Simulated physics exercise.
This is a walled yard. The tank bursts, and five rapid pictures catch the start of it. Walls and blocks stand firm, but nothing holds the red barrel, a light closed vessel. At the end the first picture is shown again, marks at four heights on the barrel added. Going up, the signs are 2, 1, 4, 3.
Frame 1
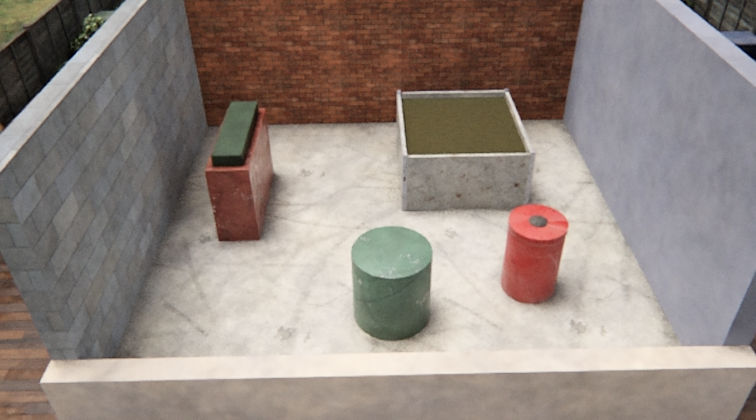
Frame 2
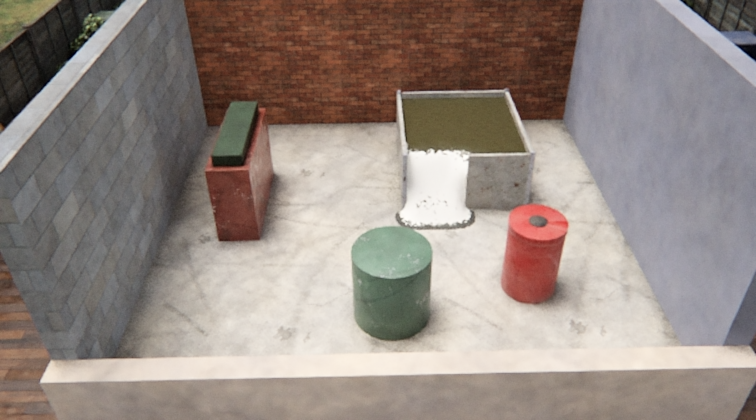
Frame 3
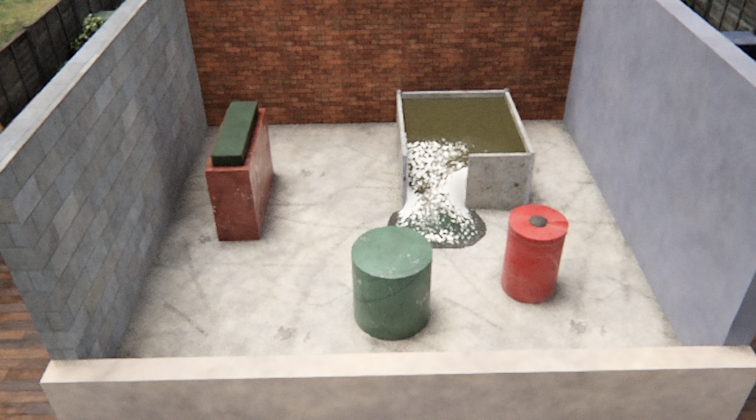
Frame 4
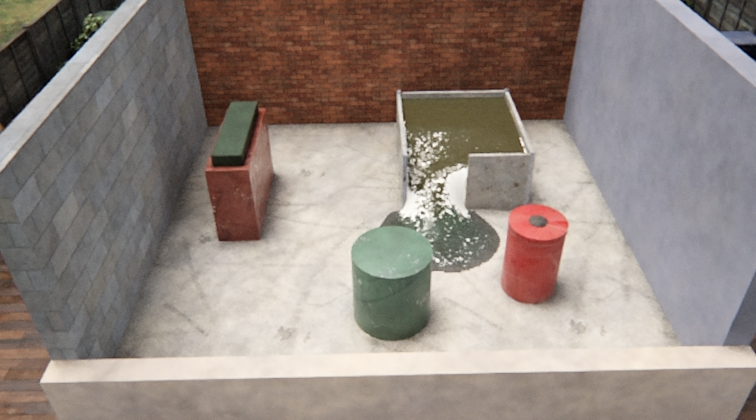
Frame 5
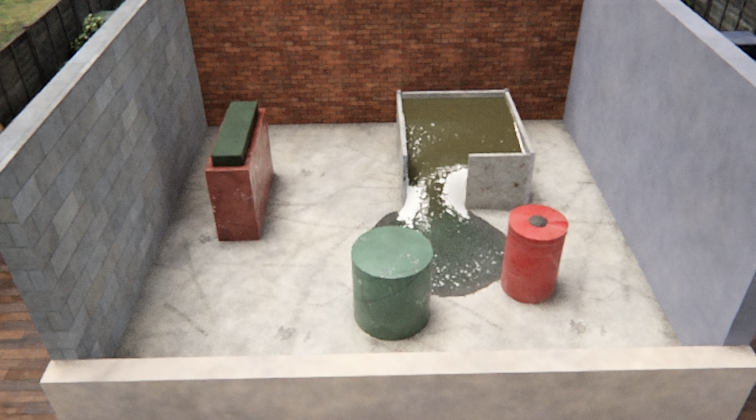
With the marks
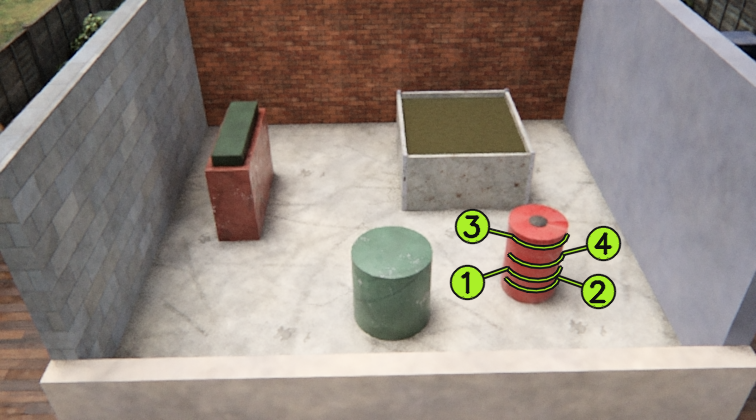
Walled yard with murky water pouring through a gap in a full concrete tank's front, spreading across the floor between green and red barrels.
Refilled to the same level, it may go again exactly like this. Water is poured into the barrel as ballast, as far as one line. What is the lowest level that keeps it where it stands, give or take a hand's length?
It is 2.
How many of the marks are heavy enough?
All four.
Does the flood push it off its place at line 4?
No, that is safe.
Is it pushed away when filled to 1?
No.
In lime, 1 at (538, 280); 2 at (536, 290); 3 at (544, 247); 4 at (540, 266); from the bottom up 2, 1, 4, 3.
Choosing 1, it does not move.
Choosing 2, it does not move.
Choosing 3, it does not move.
Choosing 4, it does not move.
